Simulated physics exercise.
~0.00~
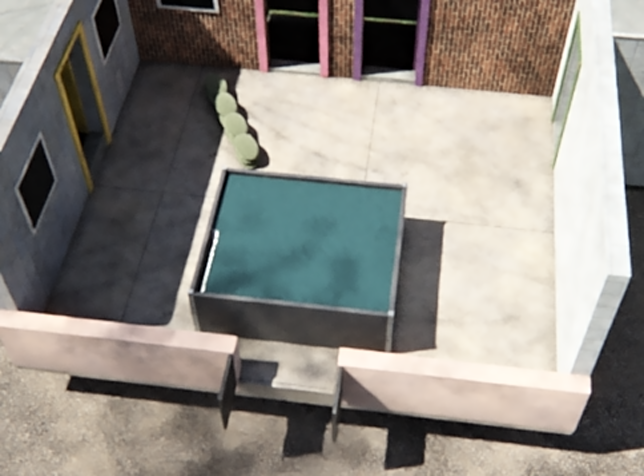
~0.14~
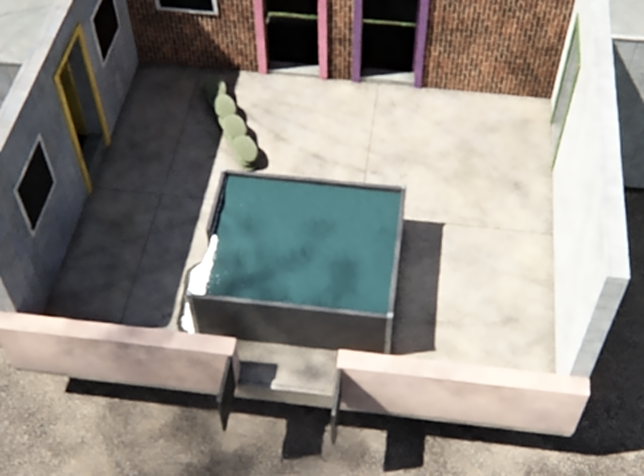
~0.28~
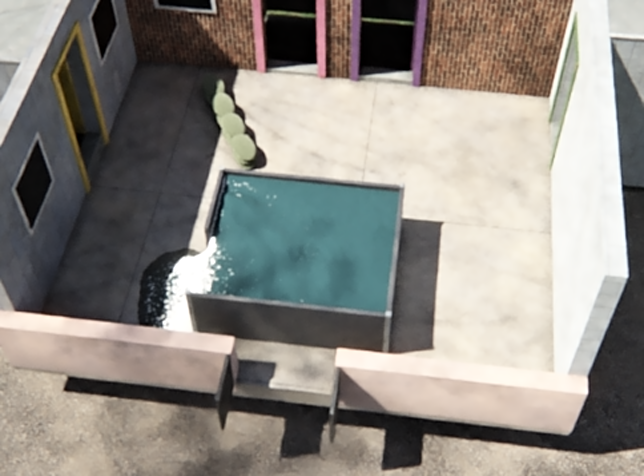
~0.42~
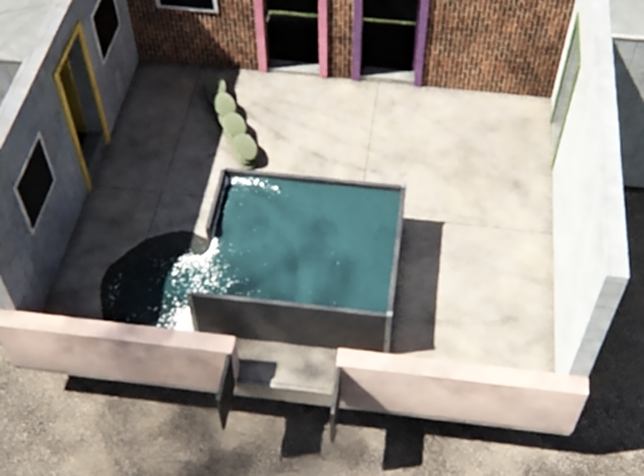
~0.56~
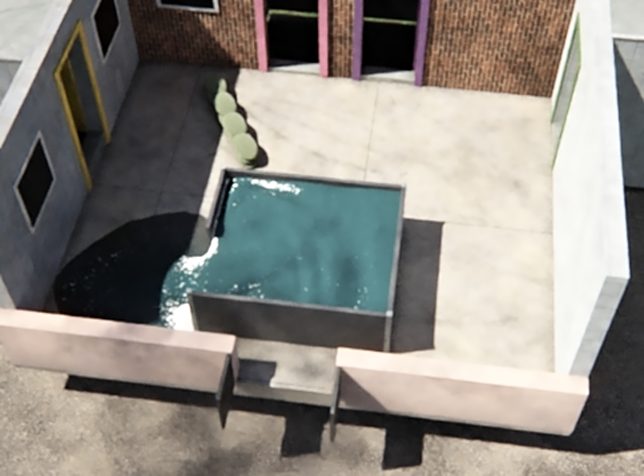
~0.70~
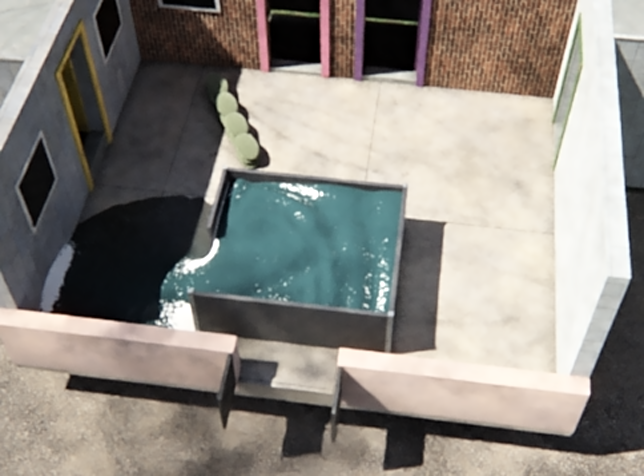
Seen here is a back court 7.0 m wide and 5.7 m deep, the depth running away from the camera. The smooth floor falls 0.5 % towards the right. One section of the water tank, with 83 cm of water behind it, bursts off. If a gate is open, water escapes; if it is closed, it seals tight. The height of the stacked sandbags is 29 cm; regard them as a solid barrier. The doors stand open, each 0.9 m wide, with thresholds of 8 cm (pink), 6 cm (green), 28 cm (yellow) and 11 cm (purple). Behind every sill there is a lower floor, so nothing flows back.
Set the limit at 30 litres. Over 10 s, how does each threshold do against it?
As I see it, at the pink door the amount will stay short of the limit; at the green door the amount will climb above the limit; at the yellow door the amount will stay short of the limit; at the purple door the amount will stay short of the limit.
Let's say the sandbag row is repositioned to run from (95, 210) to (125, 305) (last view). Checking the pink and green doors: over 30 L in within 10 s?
Well, the pink one ends up more than allowed and the green one ends up more than allowed.
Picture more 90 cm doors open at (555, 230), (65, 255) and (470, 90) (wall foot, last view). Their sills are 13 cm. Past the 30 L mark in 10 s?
Less, more, less.
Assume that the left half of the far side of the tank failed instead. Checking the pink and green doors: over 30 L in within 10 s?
So pink ends up past the limit and green ends up past the limit.
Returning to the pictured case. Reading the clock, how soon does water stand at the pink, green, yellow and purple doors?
Pink: 3.2 s; green: 5.5 s; yellow: 1.1 s; purple: 3.8 s.
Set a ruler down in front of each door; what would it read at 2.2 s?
Pink 0 cm, green 0 cm, yellow 17 cm, purple 0 cm.
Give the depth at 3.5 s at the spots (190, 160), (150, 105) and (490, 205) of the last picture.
Depths in turn: Roughly 8, 8 and 0 centimetres.
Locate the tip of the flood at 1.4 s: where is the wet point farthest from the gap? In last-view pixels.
About pixel (111, 139).
After 1.4 s water covers 15 % of the floor and is deepest (65 cm) near (33, 340); pink door not reached, green door not reached, yellow door 11 cm at the sill, 0 L in, purple door not reached.
After 2.2 s water covers 25 % of the floor and is deepest (52 cm) near (33, 340); pink door not reached, green door not reached, yellow door 17 cm at the sill, 0 L in, purple door not reached.
After 3.5 s water covers 40 % of the floor and is deepest (44 cm) near (141, 63); pink door 4 cm at the sill, 0 L in, green door not reached, yellow door 16 cm at the sill, 0 L in, purple door not reached.
After 6.0 s water covers 85 % of the floor and is deepest (30 cm) near (130, 149); pink door 5 cm at the sill, 0 L in, green door 11 cm at the sill, 1 L in, yellow door 16 cm at the sill, 0 L in, purple door 3 cm at the sill, 0 L in.
After 10.0 s water covers 95 % of the floor and is deepest (19 cm) near (112, 350); pink door 4 cm at the sill, 0 L in, green door 15 cm at the sill, 65 L in, yellow door 18 cm at the sill, 0 L in, purple door 2 cm at the sill, 0 L in.
